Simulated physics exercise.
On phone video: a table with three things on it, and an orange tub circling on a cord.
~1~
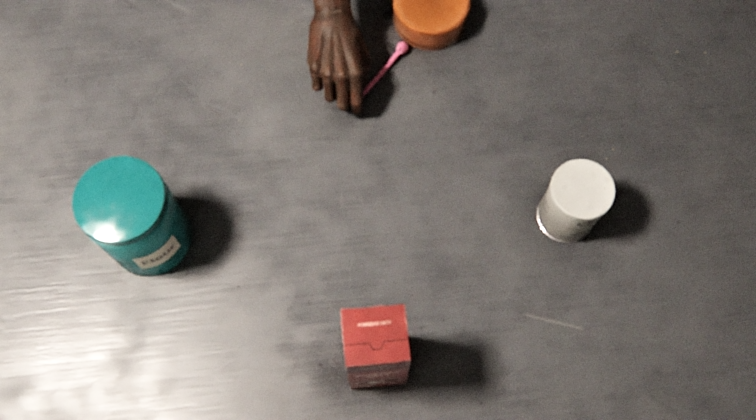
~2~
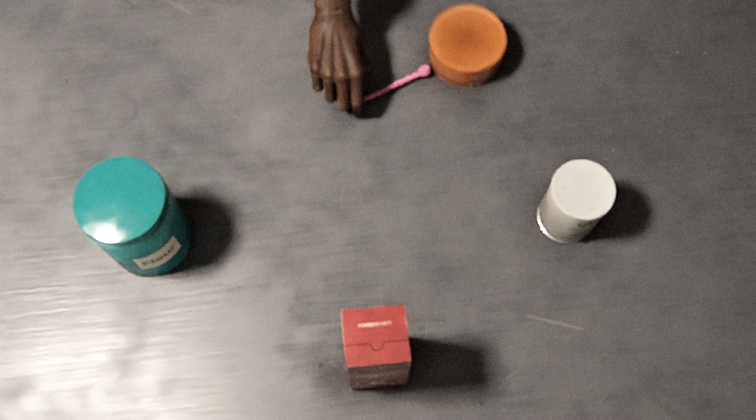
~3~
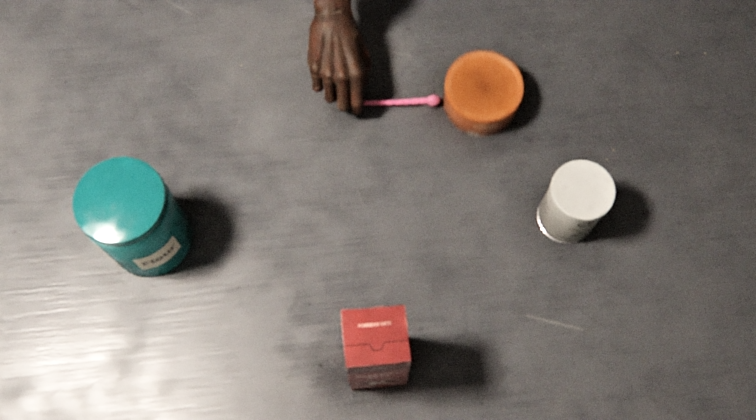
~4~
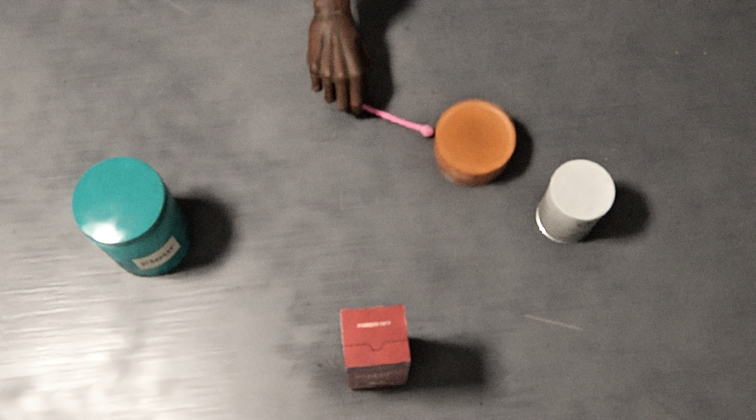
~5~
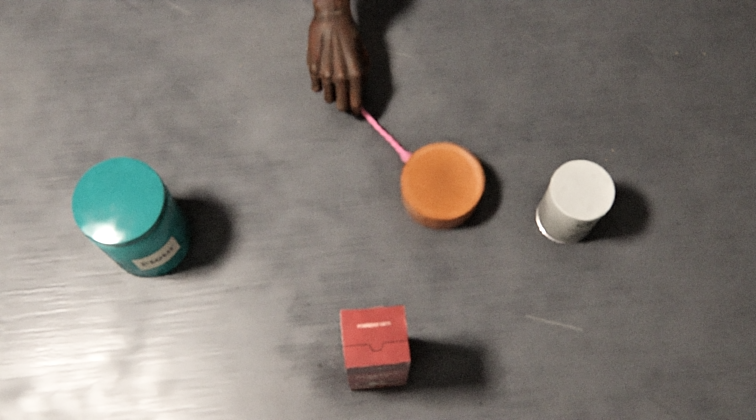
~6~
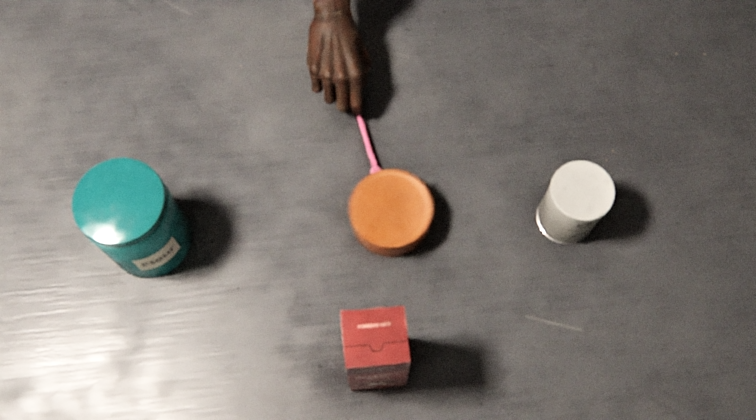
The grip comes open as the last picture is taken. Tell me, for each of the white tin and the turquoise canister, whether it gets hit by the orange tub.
White tin: Not hit; turquoise canister: Hit.
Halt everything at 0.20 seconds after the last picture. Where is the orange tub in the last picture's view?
It has reached (226, 238) by then.
Then, 0.08 s on from there, tub near (277, 229).
Then, 0.20 s on from there, tub near (225, 238); turquoise canister pushed aside.
In the end, tub near (226, 243); turquoise canister pushed aside. The white tin stays untouched and the turquoise canister gets hit.
